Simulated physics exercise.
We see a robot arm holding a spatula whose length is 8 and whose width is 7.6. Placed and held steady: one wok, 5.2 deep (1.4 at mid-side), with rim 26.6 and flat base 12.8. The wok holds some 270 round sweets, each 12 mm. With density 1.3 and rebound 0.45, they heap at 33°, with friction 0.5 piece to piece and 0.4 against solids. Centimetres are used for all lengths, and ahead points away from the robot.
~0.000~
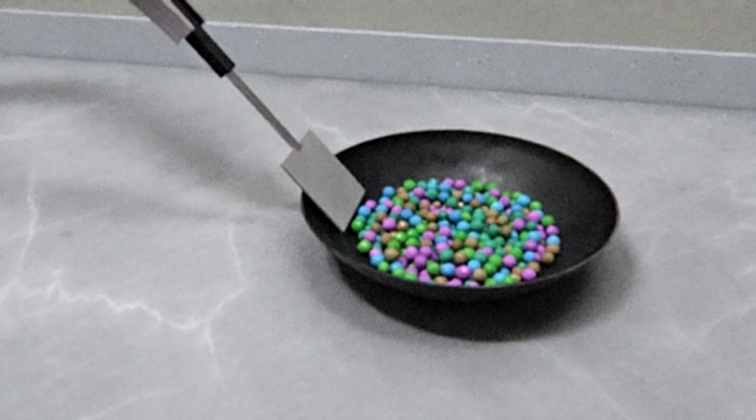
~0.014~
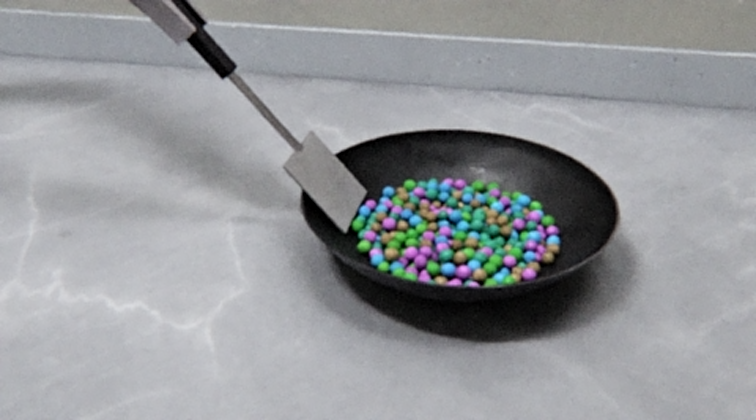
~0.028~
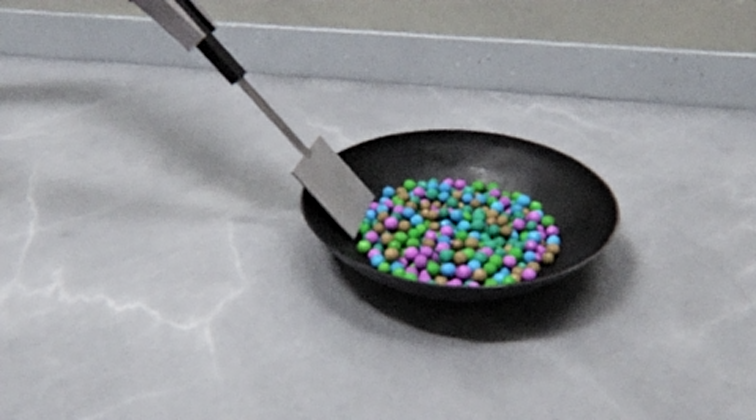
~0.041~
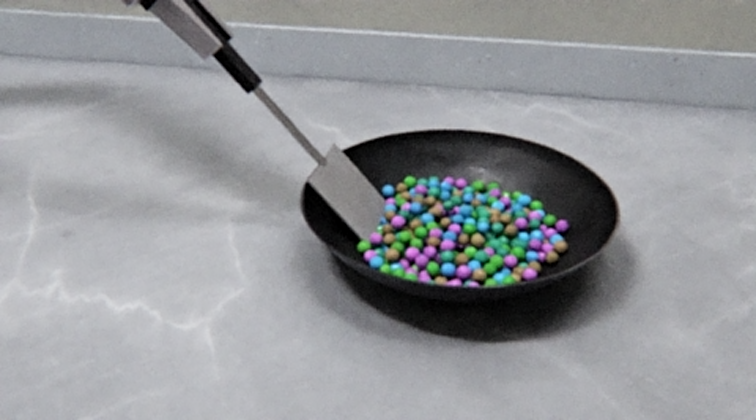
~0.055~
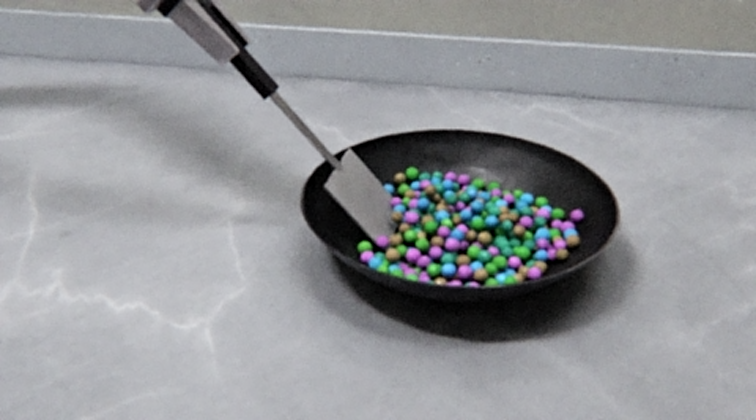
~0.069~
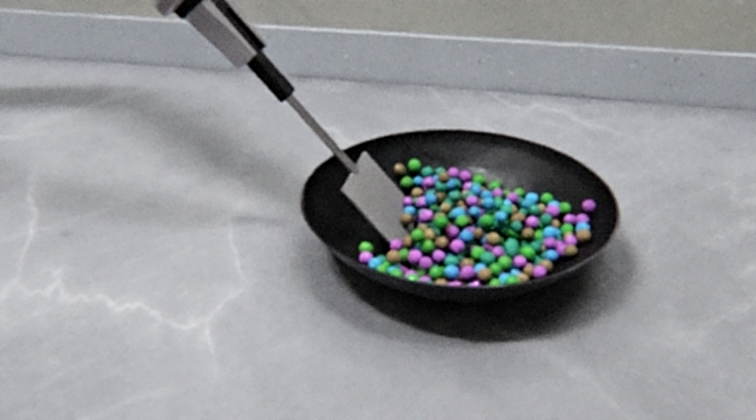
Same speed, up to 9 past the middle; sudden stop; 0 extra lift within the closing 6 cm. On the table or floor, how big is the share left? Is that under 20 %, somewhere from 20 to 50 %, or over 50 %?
It is from 20 to 50 %.
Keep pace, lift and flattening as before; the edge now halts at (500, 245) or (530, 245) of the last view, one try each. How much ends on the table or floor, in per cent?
Some 0 and 5 per cent.
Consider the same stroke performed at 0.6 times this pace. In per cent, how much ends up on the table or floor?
Estimate: Close to 10 %.
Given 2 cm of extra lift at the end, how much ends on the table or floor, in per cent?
Roughly 35 per cent.
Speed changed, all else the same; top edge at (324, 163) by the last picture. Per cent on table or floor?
About 5 per cent.
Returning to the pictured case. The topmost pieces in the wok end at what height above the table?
Peak at rest, approximately 5.0 centimetres.
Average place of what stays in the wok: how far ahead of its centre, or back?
Offset: About 3.5 cm, ahead.
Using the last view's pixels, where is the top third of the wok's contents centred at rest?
It is centred around (554, 235).
After 0.11 s, sloping 49°, highest piece 7 above the table; 267 in the wok.
After 0.15 s, sloping 49°, highest piece 8 above the table; 265 in the wok, 2 on the blade or in flight.
After 0.37 s, sloping 49°, highest piece 6 above the table; 186 in the wok, 53 on the table or floor, 28 on the blade or in flight.
After 1.42 s, sloping 49°, highest piece 5 above the table; 185 in the wok, 82 on the table or floor.
At rest, 185 in the wok, 82 on the table or floor. That is 31 % on the table or floor.
